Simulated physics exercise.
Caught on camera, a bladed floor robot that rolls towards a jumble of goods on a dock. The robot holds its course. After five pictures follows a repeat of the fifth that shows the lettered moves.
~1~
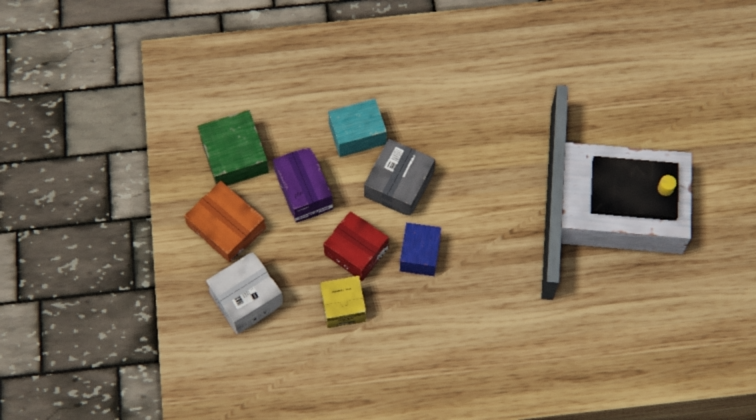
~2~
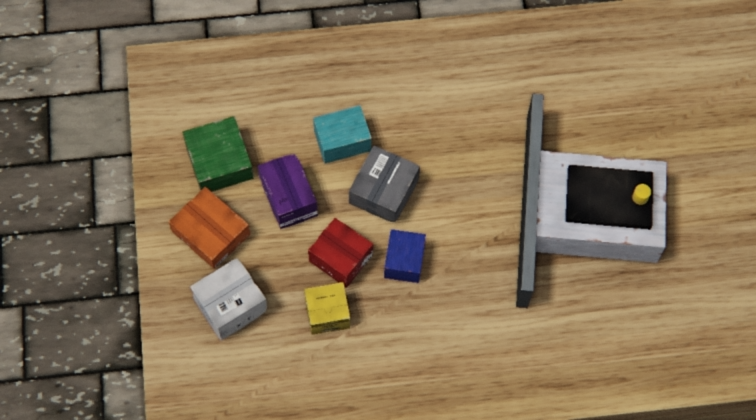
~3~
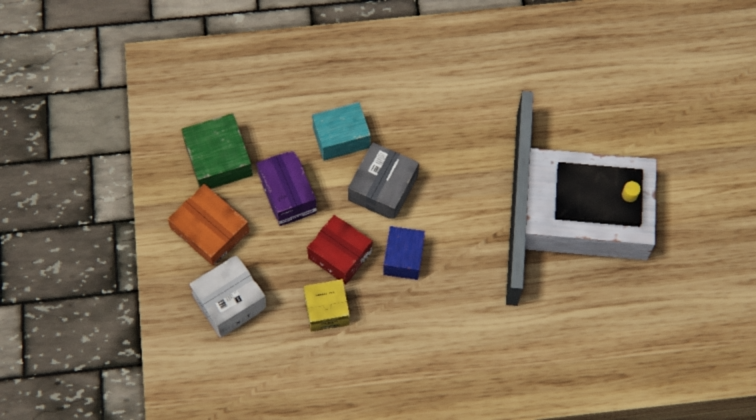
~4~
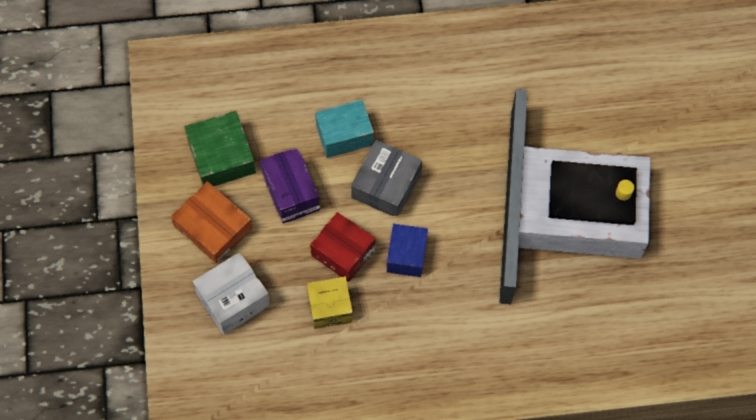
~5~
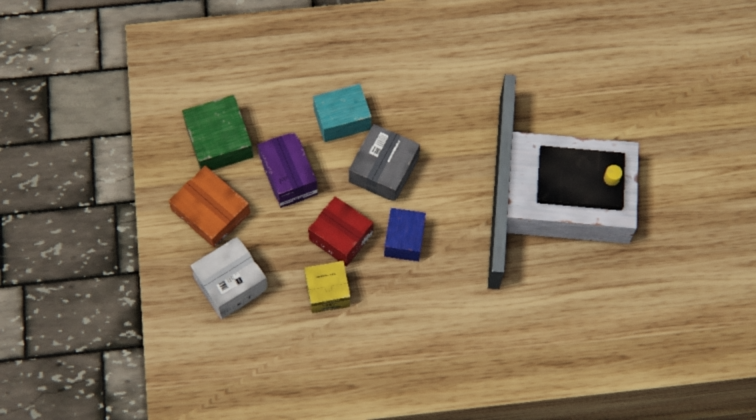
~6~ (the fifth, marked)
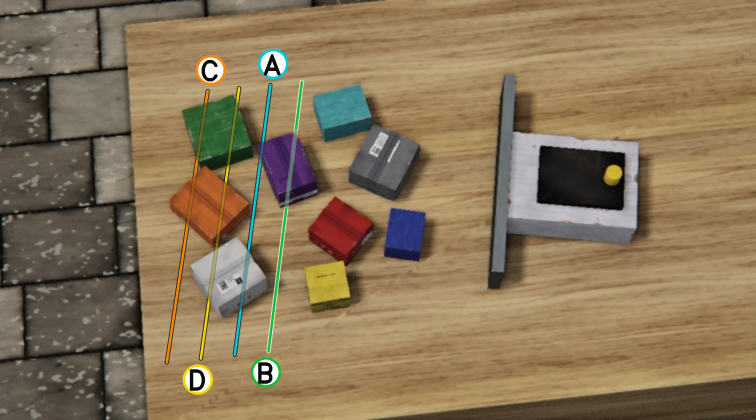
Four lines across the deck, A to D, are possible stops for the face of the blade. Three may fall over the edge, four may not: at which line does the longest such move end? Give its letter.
No farther than D.
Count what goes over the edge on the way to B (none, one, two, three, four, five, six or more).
By then, none.
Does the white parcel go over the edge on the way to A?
By then, no.
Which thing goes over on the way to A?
The orange parcel goes over.
On the marked copy, A at (253, 215); B at (286, 212); C at (188, 222); D at (221, 219).
With D. Early on, robot (473, 187); blue crate (374, 238); red parcel (324, 233).
Further on, robot (372, 197); orange parcel (173, 208); green crate (189, 127).
At the end, robot (292, 205); orange parcel over the edge; white parcel (140, 290); one fallen.
As for the rest, A is within the limit but short; B is within the limit but short; C drops four.
